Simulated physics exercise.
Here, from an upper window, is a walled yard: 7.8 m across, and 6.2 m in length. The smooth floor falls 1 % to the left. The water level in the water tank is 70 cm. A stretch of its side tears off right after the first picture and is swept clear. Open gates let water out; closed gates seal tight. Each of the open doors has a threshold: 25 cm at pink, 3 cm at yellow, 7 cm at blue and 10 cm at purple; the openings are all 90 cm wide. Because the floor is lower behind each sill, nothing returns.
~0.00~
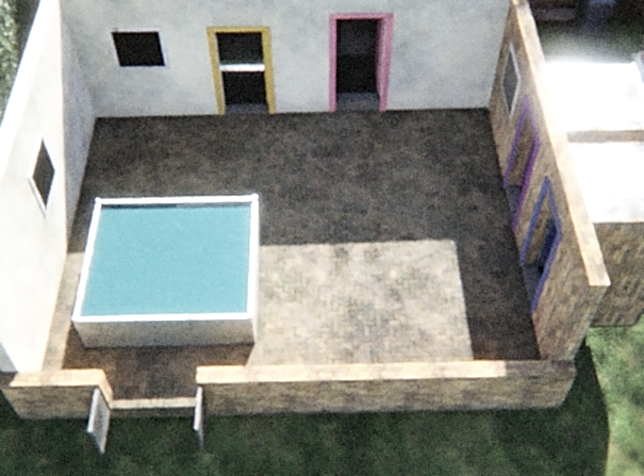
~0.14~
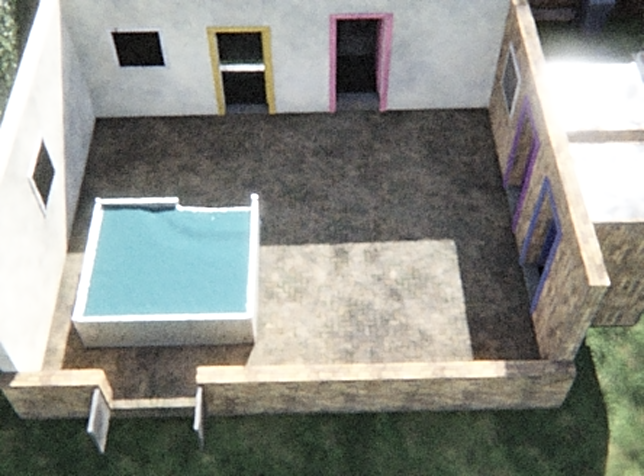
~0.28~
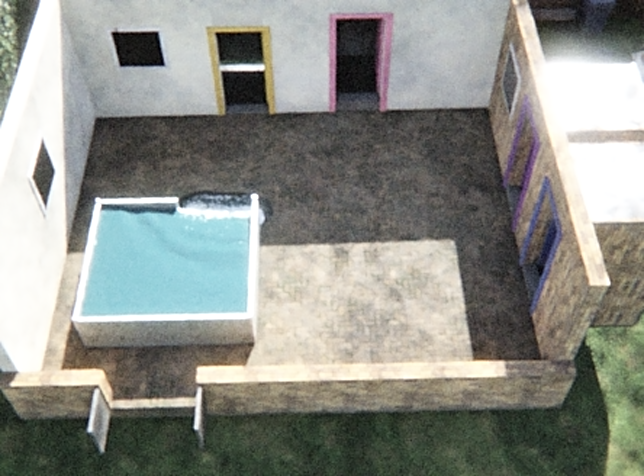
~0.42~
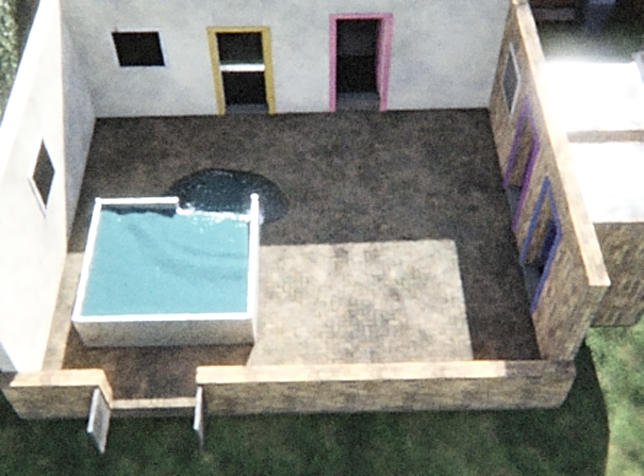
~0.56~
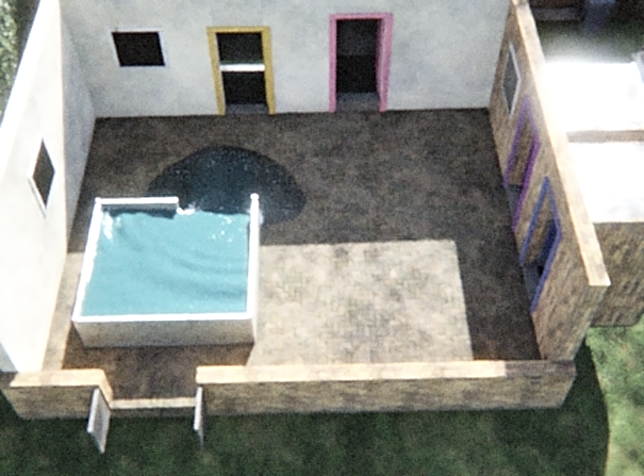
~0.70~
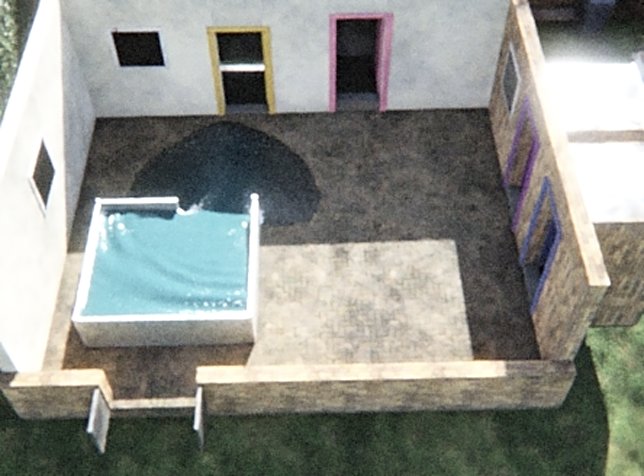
A raised water tank in a walled yard breaks open at its far side, and water spreads across the floor.
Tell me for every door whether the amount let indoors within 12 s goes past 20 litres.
Pink door: Below the cap, yellow door: Above the cap, blue door: Below the cap, purple door: Below the cap.
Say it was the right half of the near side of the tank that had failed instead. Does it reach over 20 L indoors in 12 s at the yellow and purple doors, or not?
Measured against that limit, yellow comes out short of it and purple comes out short of it.
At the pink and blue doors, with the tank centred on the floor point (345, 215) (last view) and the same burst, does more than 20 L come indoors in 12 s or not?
Lab note: Pink door limit exceeded; blue door limit exceeded.
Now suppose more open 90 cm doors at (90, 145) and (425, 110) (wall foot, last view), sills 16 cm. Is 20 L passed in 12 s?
In the order given, higher then lower.
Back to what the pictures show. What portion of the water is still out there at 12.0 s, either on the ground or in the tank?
It comes to near 74 per cent.
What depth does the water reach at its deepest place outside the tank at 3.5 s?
Peak depth: Approx. 31 cm.
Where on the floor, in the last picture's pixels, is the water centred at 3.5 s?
The water is centred near (216, 218).
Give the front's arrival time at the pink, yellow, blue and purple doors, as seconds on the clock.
So, pink at 1.6 s, then yellow at 0.8 s, blue at 4.5 s, and purple at 3.6 s.
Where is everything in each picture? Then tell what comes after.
In the first frame, still water, 70 cm deep, in the water tank at (171, 258).
In the second frame, the front is at a hidden place, 0.7 m from the gap on the water tank's far side; 0.3 m2 of floor is under water; 70 cm left at the back of the water tank.
In the third frame, the front is at a hidden place, 1.0 m from the gap on the water tank's far side; 1.1 m2 of floor is under water; 70 cm left at the back of the water tank.
In the fourth frame, the front is at (205, 172), 1.4 m from the gap on the water tank's far side; 2.3 m2 of floor is under water; 70 cm left at the back of the water tank.
In the fifth frame, water pours out on the water tank's far side and has run 2.0 m, to (214, 149); typically 6 cm deep outside, 70 cm at the water tank's back.
In the sixth frame, water pours out on the water tank's far side and has run 2.6 m, to (222, 125); typically 5 cm deep outside, 68 cm at the water tank's back.
After 1.4 s water covers 25 % of the floor and is deepest (40 cm) near (234, 218); pink door not reached, yellow door 12 cm at the sill, 67 L in, blue door not reached, purple door not reached.
After 2.2 s water covers 30 % of the floor and is deepest (36 cm) near (106, 117); pink door 21 cm at the sill, 0 L in, yellow door 21 cm at the sill, 223 L in, blue door not reached, purple door not reached.
After 3.5 s water covers 45 % of the floor and is deepest (31 cm) near (106, 117); pink door 15 cm at the sill, 0 L in, yellow door 23 cm at the sill, 468 L in, blue door not reached, purple door not reached.
After 7.0 s water covers 85 % of the floor and is deepest (16 cm) near (38, 385); pink door 9 cm at the sill, 0 L in, yellow door 14 cm at the sill, 794 L in, blue door 3 cm at the sill, 0 L in, purple door 6 cm at the sill, 0 L in.
After 12.0 s water covers 100 % of the floor and is deepest (12 cm) near (36, 395); pink door 6 cm at the sill, 0 L in, yellow door 10 cm at the sill, 988 L in, blue door 2 cm at the sill, 0 L in, purple door 4 cm at the sill, 0 L in.
